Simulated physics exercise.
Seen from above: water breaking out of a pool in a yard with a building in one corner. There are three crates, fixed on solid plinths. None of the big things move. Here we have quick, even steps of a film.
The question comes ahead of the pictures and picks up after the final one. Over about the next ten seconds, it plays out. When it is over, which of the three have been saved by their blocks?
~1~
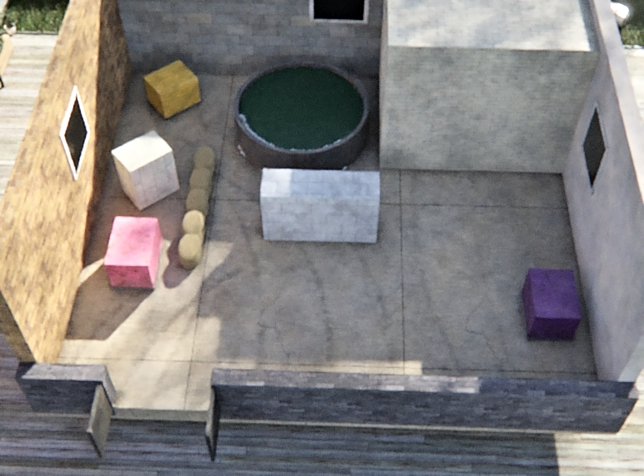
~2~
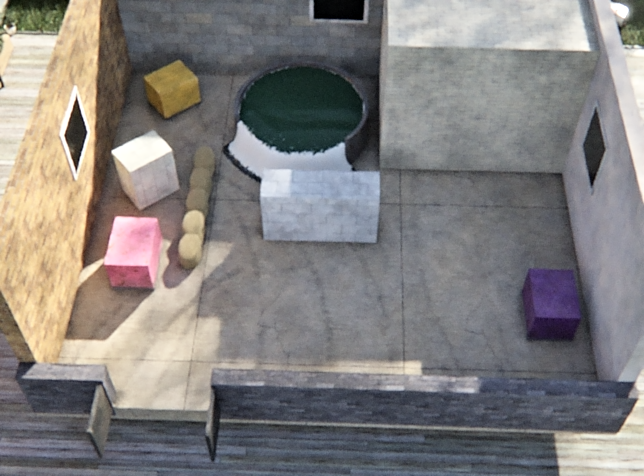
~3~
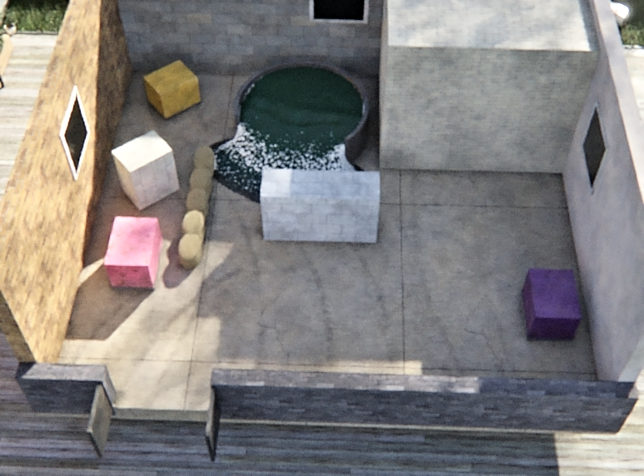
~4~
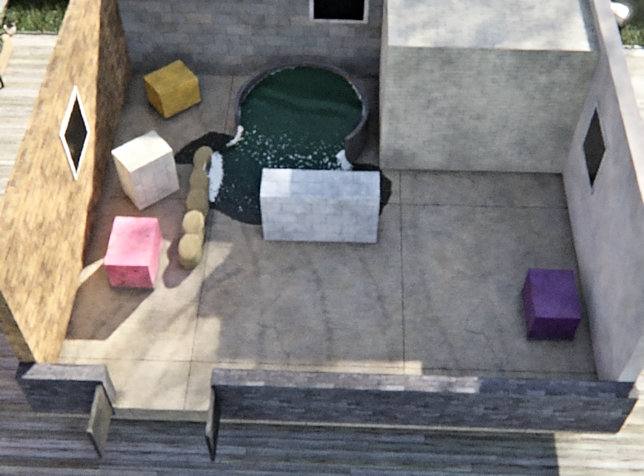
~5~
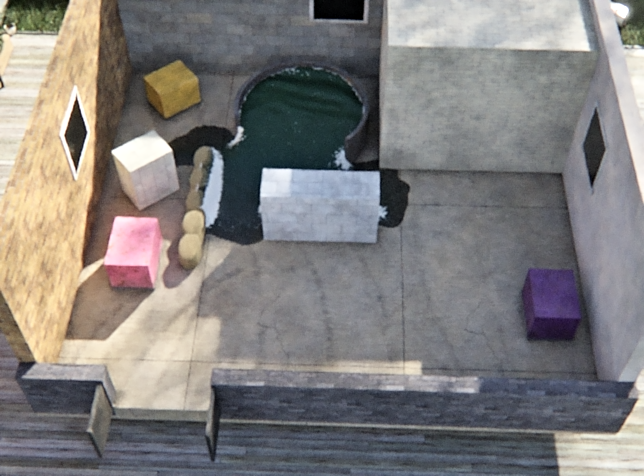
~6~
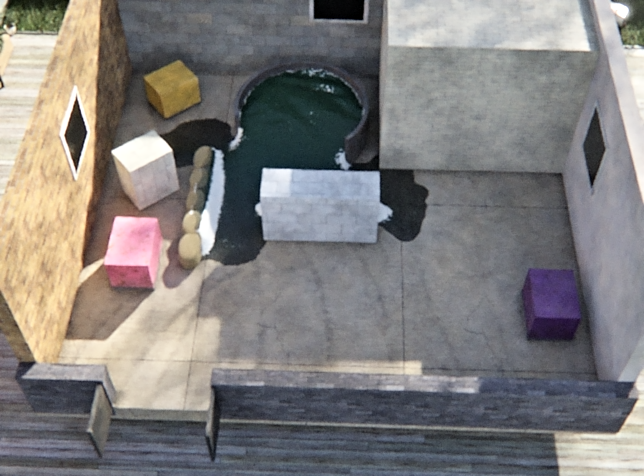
Result: Purple crate: Doused. Pink crate: Clear. Yellow crate: Doused.
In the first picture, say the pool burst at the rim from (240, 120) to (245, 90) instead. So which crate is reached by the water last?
My pick is the purple one.
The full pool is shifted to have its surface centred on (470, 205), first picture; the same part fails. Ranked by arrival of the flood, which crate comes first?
That would be the one in purple.
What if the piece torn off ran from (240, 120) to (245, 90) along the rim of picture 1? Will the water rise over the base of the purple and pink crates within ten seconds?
Observed: Purple stays clear; pink is doused.
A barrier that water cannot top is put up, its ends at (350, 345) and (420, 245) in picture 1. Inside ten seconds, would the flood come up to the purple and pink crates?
First purple, which gets reached, then pink, which is left alone.
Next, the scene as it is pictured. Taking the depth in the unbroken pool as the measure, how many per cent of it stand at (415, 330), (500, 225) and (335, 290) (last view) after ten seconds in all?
Estimated readings in sequence: 8, 10, 6 percent.
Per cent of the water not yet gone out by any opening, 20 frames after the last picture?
About 92 per cent.
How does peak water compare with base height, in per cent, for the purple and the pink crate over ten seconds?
270 %, then 60 %.
A moment on, water covers 25 % of the floor; the purple crate not reached, the pink crate not reached, the yellow crate water round its plinth.
Next, water covers 45 % of the floor; the purple crate water round its plinth, the pink crate water round its plinth, the yellow crate water round its plinth.
Then, water covers 65 % of the floor; the purple crate water round its plinth, the pink crate water round its plinth, the yellow crate water round its plinth.
Later, water covers 85 % of the floor; the purple crate water round its plinth, the pink crate water round its plinth, the yellow crate water round its plinth.
In the end, water covers 100 % of the floor; the purple crate was topped, the pink crate stayed above the water, the yellow crate was topped.
